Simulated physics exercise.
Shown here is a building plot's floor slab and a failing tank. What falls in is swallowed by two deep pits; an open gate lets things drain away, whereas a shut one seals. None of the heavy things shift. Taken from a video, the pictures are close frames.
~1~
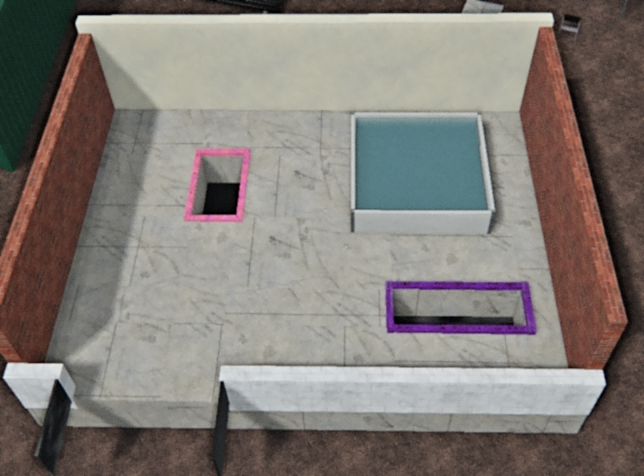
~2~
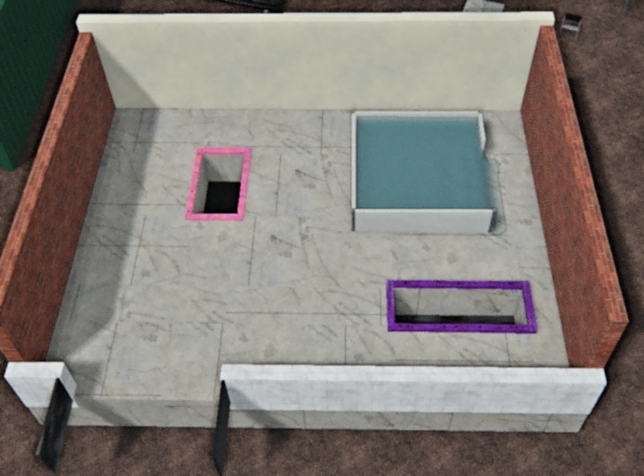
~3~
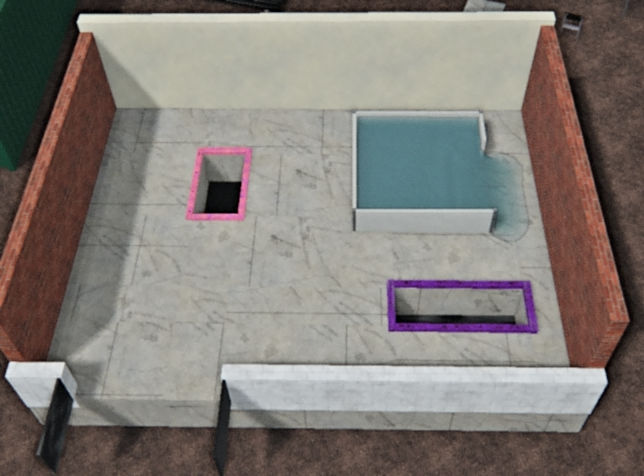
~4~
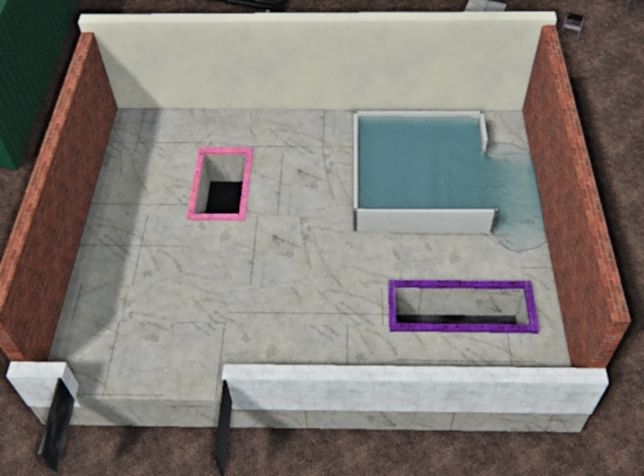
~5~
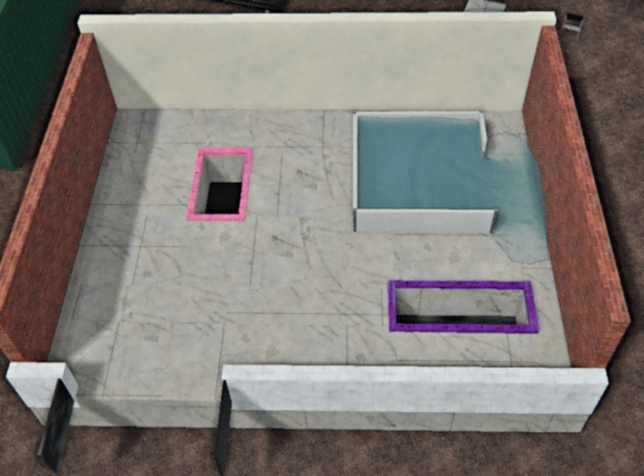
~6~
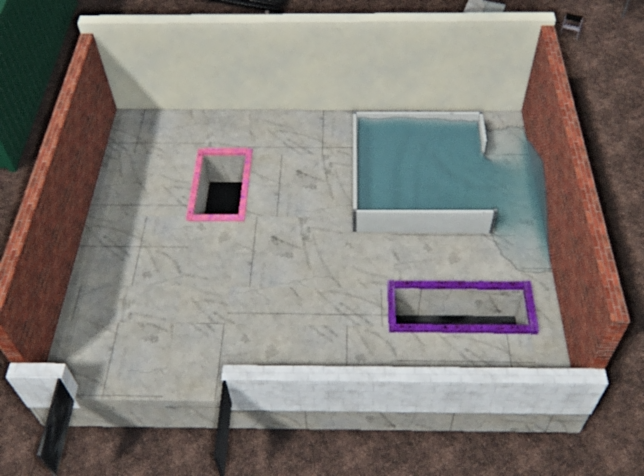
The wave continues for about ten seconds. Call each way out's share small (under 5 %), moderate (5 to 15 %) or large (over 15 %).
The gate's share is small. The purple pit's share is moderate. The pink pit's share is small.
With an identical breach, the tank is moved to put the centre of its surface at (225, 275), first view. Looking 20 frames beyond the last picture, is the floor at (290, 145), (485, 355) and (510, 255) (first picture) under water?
In order: Unflooded, then inundated, then inundated.
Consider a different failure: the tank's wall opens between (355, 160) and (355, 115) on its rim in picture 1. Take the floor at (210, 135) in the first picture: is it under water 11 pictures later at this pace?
Check at the given point: Inundated.
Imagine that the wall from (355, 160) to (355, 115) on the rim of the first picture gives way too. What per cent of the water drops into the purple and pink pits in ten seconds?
Purple takes 0 in a hundred, pink takes 20 in a hundred.
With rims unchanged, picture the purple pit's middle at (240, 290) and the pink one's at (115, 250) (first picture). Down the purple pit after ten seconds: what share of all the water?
Share, purple pit, approx.: 0 in a hundred.
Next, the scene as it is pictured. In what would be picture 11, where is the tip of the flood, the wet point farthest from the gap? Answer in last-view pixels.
Close to (558, 333).
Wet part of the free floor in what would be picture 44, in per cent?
The answer is around 70 per cent.
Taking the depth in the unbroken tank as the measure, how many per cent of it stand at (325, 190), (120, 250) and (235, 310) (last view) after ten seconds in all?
I'd put them at close to 6 per cent, then 8 per cent, then 10 per cent.
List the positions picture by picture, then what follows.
The first frame shows the water tank at (419, 163) is whole and still.
In the second frame, the front is at a hidden place, out from the gap at (484, 188).
In the third frame, the front is at (509, 159), out from the gap at (485, 189).
In the fourth frame, water pours out at (486, 189) and has run to (528, 155).
In the fifth frame, the front is at (525, 140), out from the gap at (485, 190).
In the sixth frame, the front is at (523, 132), out from the gap at (485, 190).
A moment on, water covers 10 % of the floor; the gate 0 %, the purple pit 0 %, the pink pit 0 %.
Next, water covers 15 % of the floor; the gate 0 %, the purple pit 2 %, the pink pit 0 %.
Then, water covers 30 % of the floor; the gate 0 %, the purple pit 6 %, the pink pit 0 %.
Later, water covers 70 % of the floor; the gate 0 %, the purple pit 7 %, the pink pit 0 %.
In the end, water covers 95 % of the floor; the gate 1 %, the purple pit 8 %, the pink pit 1 %.
